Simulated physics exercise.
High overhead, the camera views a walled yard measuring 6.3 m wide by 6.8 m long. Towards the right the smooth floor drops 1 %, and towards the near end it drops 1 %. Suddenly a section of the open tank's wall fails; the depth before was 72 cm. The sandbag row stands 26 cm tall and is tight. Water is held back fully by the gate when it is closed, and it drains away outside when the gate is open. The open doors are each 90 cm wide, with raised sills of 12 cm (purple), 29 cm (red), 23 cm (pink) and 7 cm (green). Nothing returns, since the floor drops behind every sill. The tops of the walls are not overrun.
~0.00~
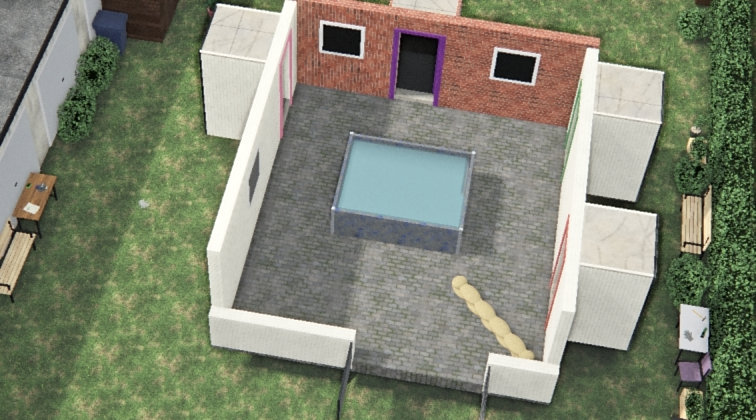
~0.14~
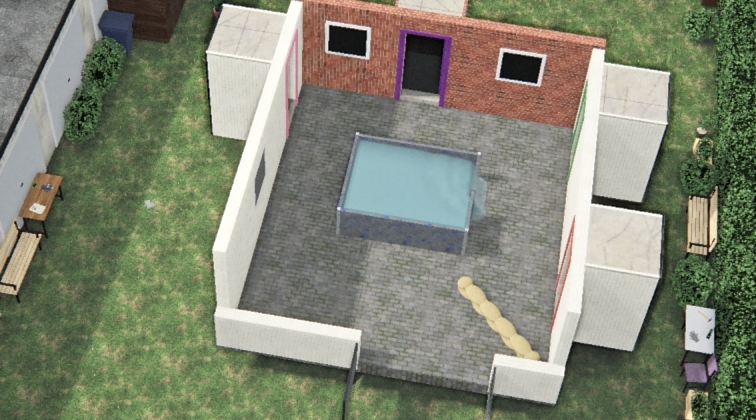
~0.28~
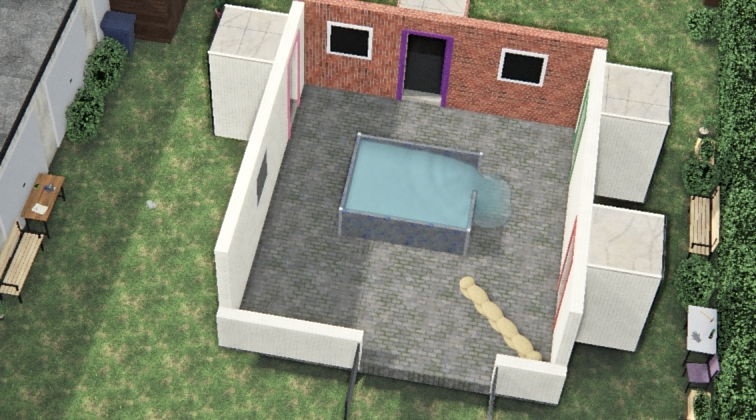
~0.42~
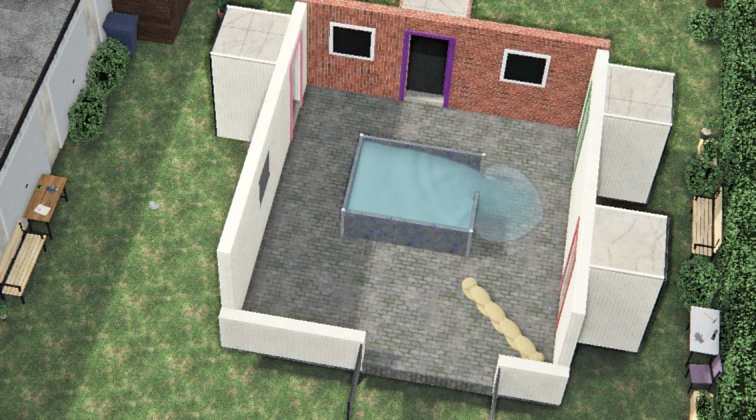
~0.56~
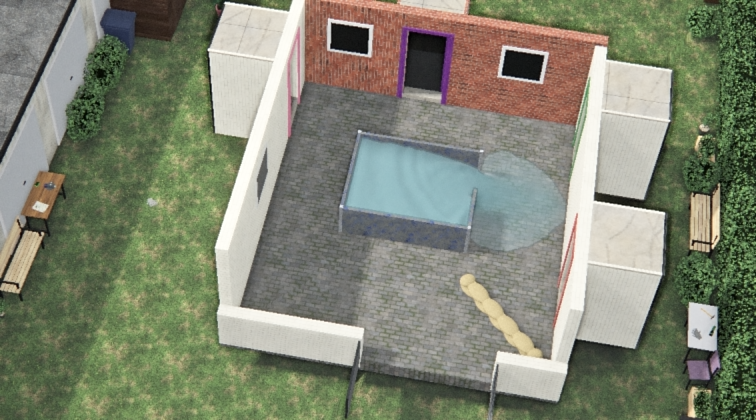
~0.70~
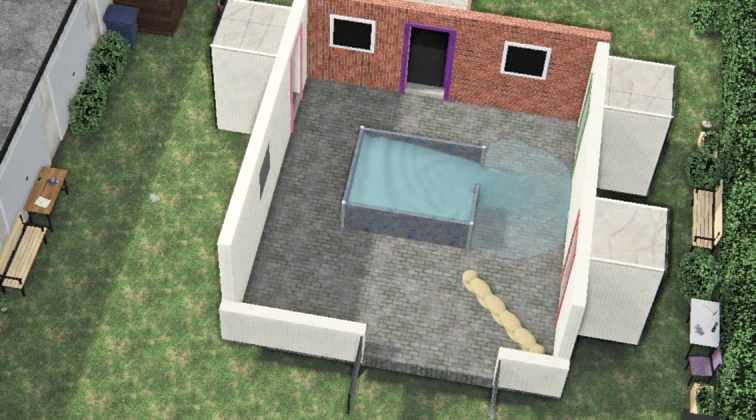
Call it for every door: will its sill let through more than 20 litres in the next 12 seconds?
Purple door - it will not, red door - it will not, pink door - it will not, green door - it will.
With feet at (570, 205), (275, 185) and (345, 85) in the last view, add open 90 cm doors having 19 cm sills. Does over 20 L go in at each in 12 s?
In turn: Beyond it, short of it, short of it.
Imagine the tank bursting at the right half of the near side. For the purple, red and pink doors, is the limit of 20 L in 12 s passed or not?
Outcomes - purple: Not exceeded, red: Not exceeded, pink: Not exceeded.
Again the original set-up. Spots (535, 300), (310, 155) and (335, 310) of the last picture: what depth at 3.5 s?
Roughly 7, 0 and 0 cm, in turn.
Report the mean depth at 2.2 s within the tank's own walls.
About 45 centimetres on average.
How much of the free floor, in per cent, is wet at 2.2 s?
About 20 per cent.
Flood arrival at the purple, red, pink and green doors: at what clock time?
Purple: 3.0 s; red: 1.3 s; pink: 4.5 s; green: 0.8 s.
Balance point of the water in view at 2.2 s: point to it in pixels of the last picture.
Centre: Roughly (457, 202) px.
After 1.4 s water covers 15 % of the floor and is deepest (46 cm) near (480, 186); purple door not reached, red door 5 cm at the sill, 0 L in, pink door not reached, green door 24 cm at the sill, 19 L in.
After 2.2 s water covers 20 % of the floor and is deepest (45 cm) near (571, 126); purple door not reached, red door 10 cm at the sill, 0 L in, pink door not reached, green door 24 cm at the sill, 104 L in.
After 3.5 s water covers 45 % of the floor and is deepest (33 cm) near (546, 346); purple door 4 cm at the sill, 0 L in, red door 9 cm at the sill, 0 L in, pink door not reached, green door 22 cm at the sill, 218 L in.
After 7.0 s water covers 90 % of the floor and is deepest (21 cm) near (537, 344); purple door 4 cm at the sill, 0 L in, red door 19 cm at the sill, 0 L in, pink door 10 cm at the sill, 0 L in, green door 17 cm at the sill, 419 L in.
After 12.0 s water covers 95 % of the floor and is deepest (16 cm) near (537, 344); purple door 6 cm at the sill, 0 L in, red door 14 cm at the sill, 0 L in, pink door 6 cm at the sill, 0 L in, green door 12 cm at the sill, 547 L in.
